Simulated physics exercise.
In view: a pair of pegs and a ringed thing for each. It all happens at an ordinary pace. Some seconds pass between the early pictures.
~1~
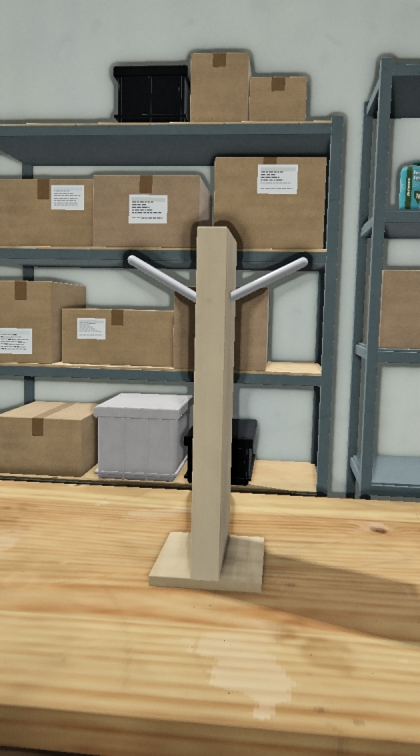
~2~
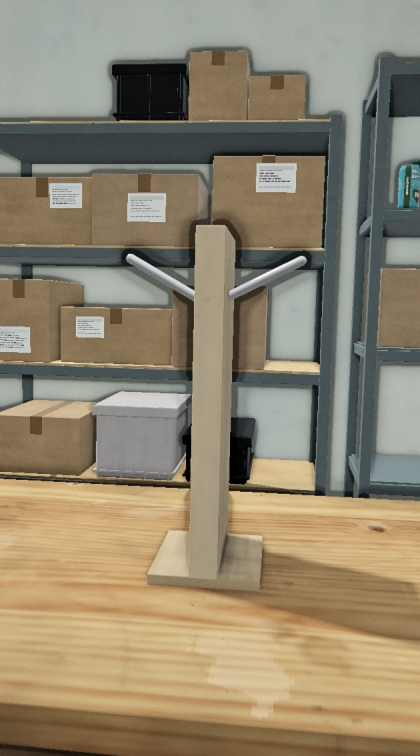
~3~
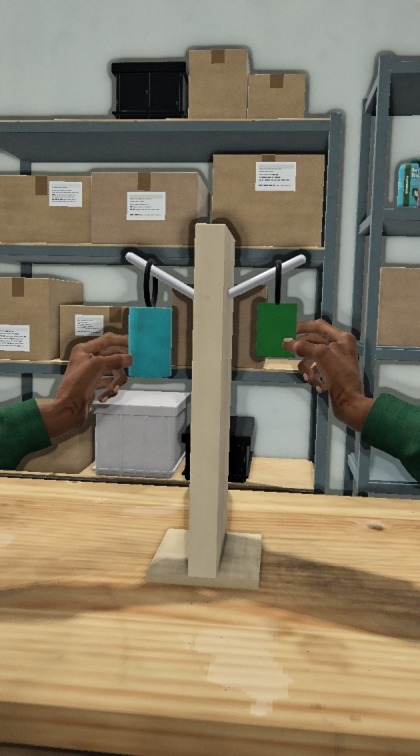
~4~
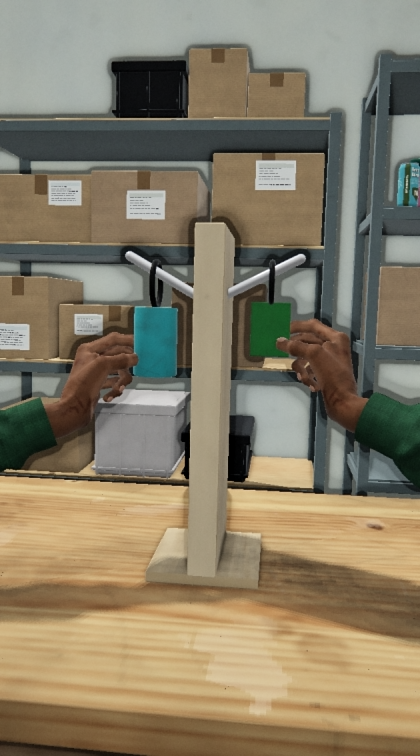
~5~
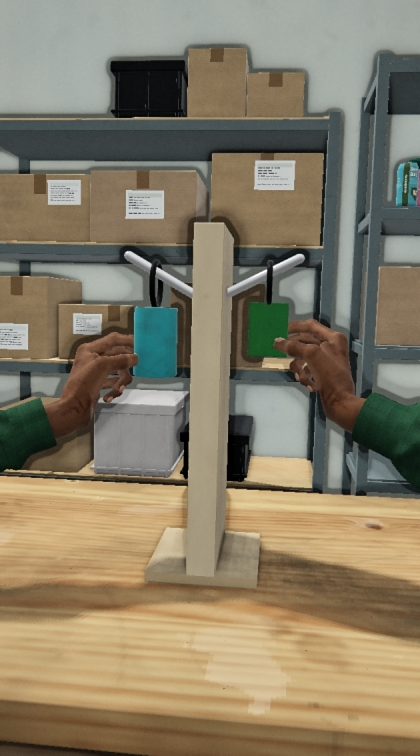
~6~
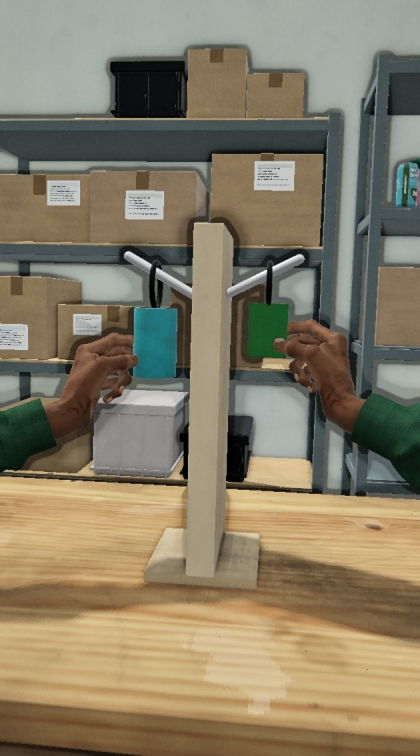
In a storeroom, two hands holding a turquoise tag and a green tag by a two-pegged wooden stand, loops around the pegs, shifting slightly.
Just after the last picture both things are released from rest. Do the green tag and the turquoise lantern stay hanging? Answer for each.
Here the green tag stays on its peg and the turquoise lantern stays on its peg.
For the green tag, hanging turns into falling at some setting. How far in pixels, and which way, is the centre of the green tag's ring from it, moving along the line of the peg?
Roughly 36 pixels right.
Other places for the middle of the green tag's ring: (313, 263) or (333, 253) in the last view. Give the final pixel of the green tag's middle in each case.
Close to (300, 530) and (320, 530).
Then, 0.14 s on from there, green tag turned 23° from its first pose near (255, 321); turquoise lantern turned 26° from its first pose near (172, 337).
In the end, the green tag hangs there, near (246, 325); the turquoise lantern hangs there, near (174, 337).
